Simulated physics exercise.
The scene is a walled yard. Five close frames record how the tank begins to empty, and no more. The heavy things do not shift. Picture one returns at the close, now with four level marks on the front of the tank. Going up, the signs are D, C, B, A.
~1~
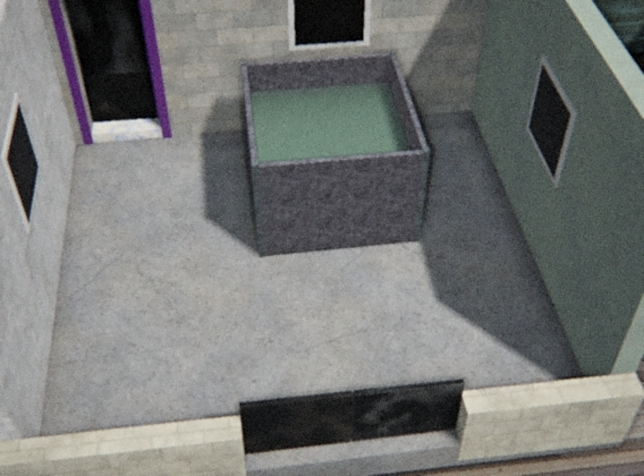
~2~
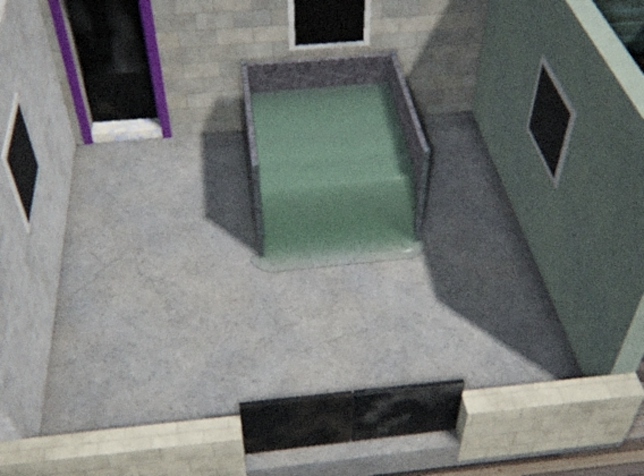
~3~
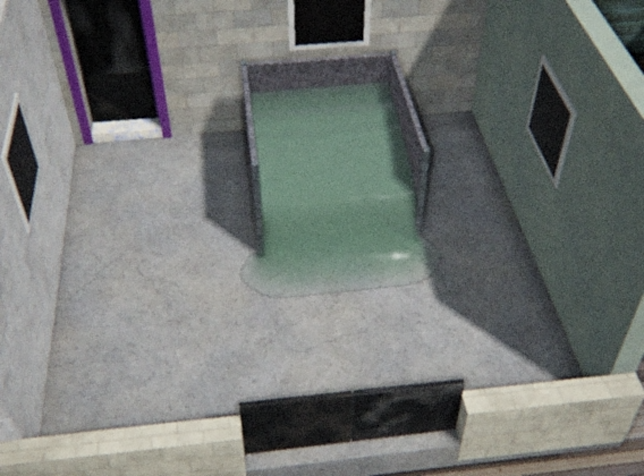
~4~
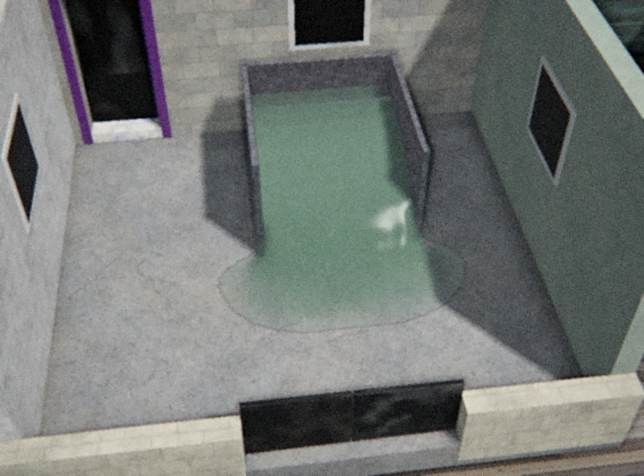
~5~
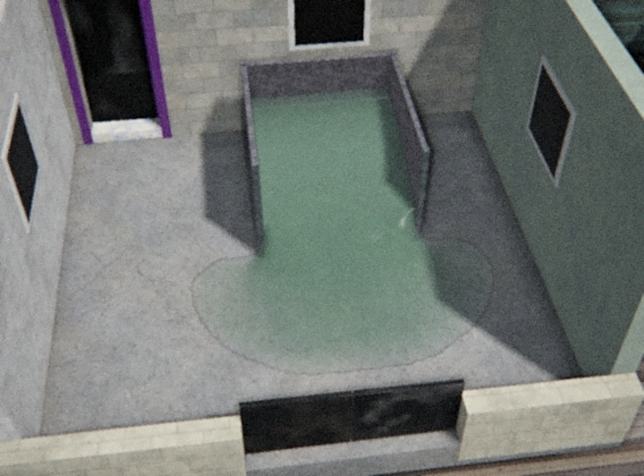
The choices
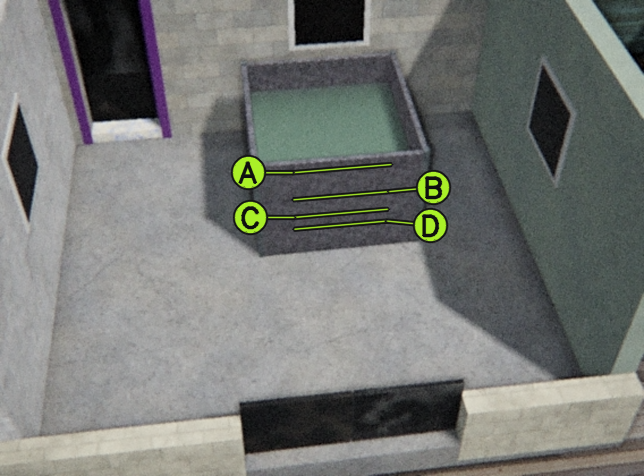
Green water rests in a dark stone tank against the back wall of a walled yard, seen from above, until the tank's front side vanishes and the water slumps forward onto the grey floor. A purple-edged doorway stands at left, a green wall at right, and a dark shut gate in front. The water spreads in a widening rounded sheet towards the gate, while the camera stays still.
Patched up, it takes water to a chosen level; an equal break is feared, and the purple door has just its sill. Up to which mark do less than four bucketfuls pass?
C.
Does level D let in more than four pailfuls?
No, that is safe.
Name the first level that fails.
That would be B.
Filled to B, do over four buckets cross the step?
Yes, that goes wrong.
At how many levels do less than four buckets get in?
Two of them.
In lime, A at (342, 168); B at (341, 195); C at (341, 213); D at (340, 225); from the bottom up D, C, B, A.
With A, dozens of bucketfuls pour in.
With B, about 10 bucketfuls get in.
With C, a splash gets over, under a bucket.
With D, nothing gets over.
